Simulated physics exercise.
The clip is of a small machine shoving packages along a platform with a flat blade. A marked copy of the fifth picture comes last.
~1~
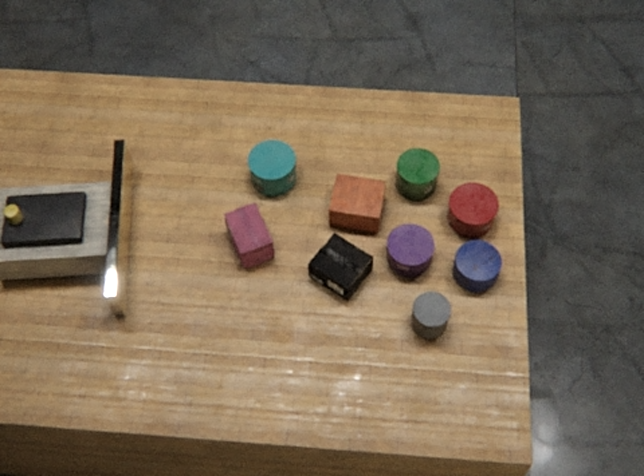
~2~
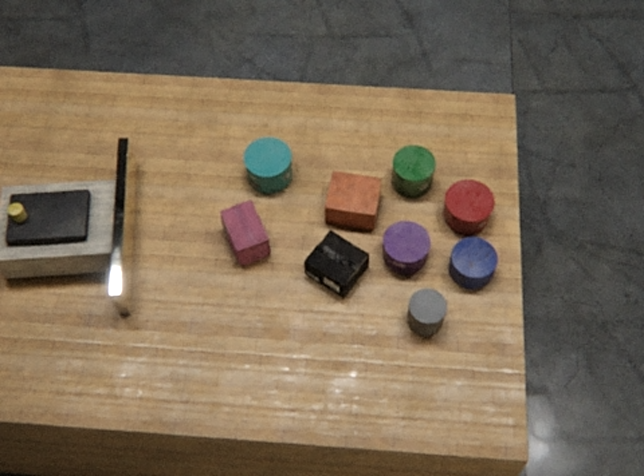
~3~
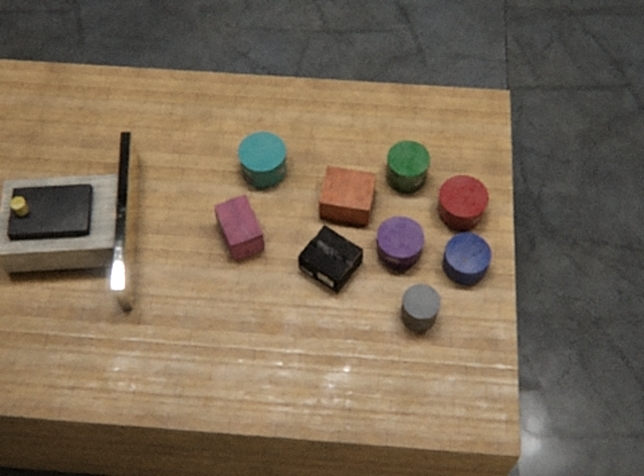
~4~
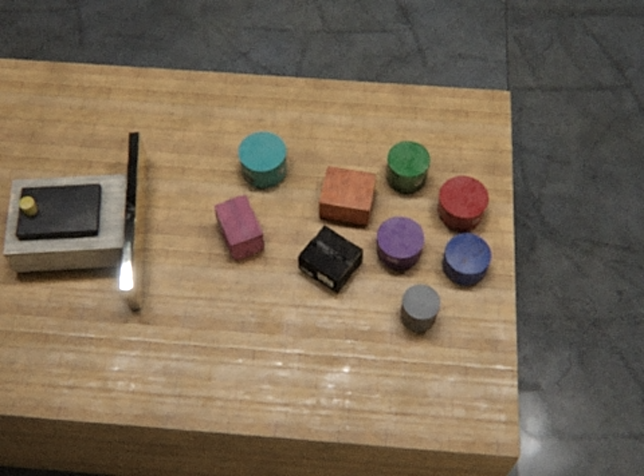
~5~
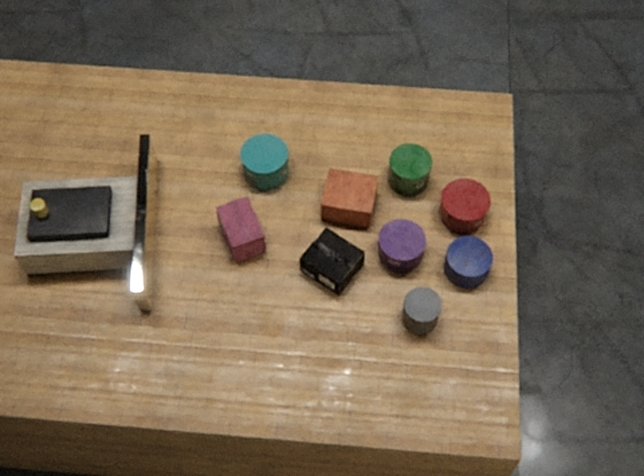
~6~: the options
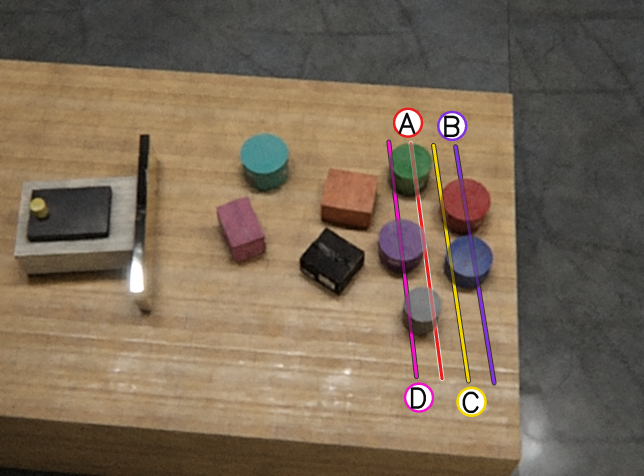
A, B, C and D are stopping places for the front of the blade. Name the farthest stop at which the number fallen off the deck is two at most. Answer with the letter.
C is the last line within the limit.
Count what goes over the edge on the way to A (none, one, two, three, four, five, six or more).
In all, none.
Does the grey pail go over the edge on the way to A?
No.
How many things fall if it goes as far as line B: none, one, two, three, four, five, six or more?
Three.
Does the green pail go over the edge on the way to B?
By then, no.
On the marked copy, A at (425, 252); B at (473, 256); C at (450, 254); D at (402, 251).
Taking C. A third of the way, robot (186, 220); turquoise pail (280, 162); pink parcel (276, 232).
Two thirds of the way, robot (297, 228); grey pail (432, 320); purple pail (424, 243).
When it is over, robot (385, 235); red pail over the edge; blue canister over the edge; two fallen.
As for the rest, A is within the limit but short; B drops three; D is within the limit but short.
